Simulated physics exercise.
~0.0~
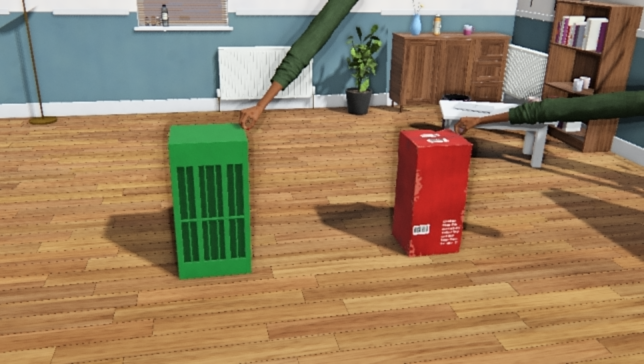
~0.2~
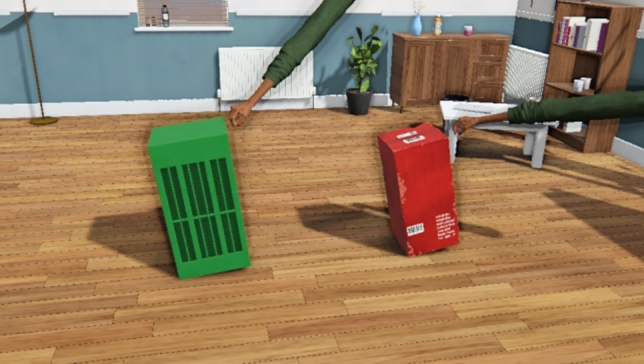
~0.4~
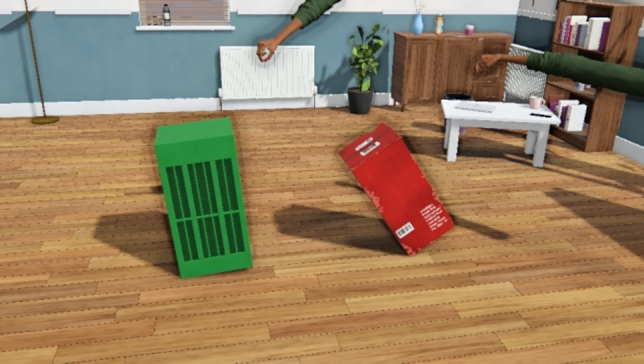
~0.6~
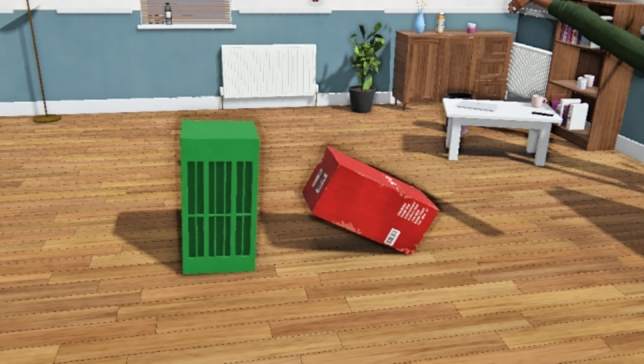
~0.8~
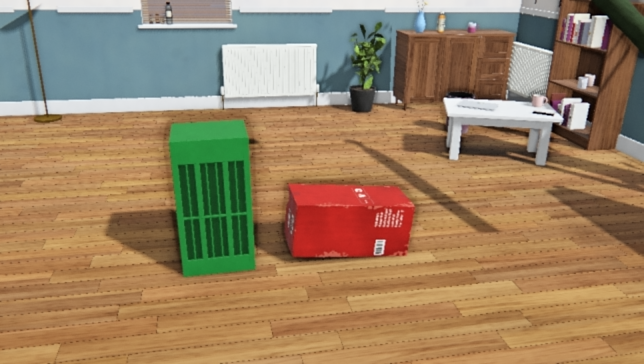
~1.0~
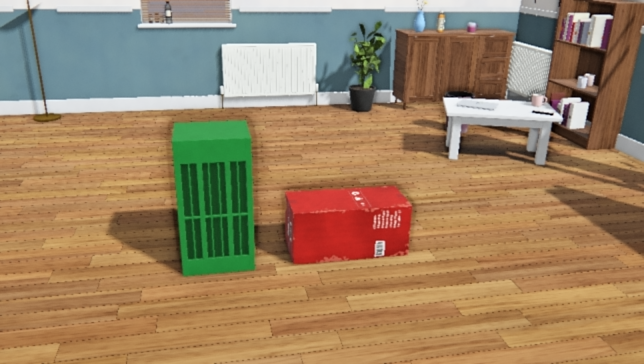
The clip opens on a wooden floor in a blue-walled room, where two green-sleeved arms reach in to a tall green crate on the left and a red parcel on the right. Both objects tilt to the left beside the hands, which then draw back. The crate, still leaning, starts to come upright while the parcel tips further left. As the crate rocks back onto its base, the parcel topples onto its side. Finally, the crate stands upright with the red parcel lying just to its right.
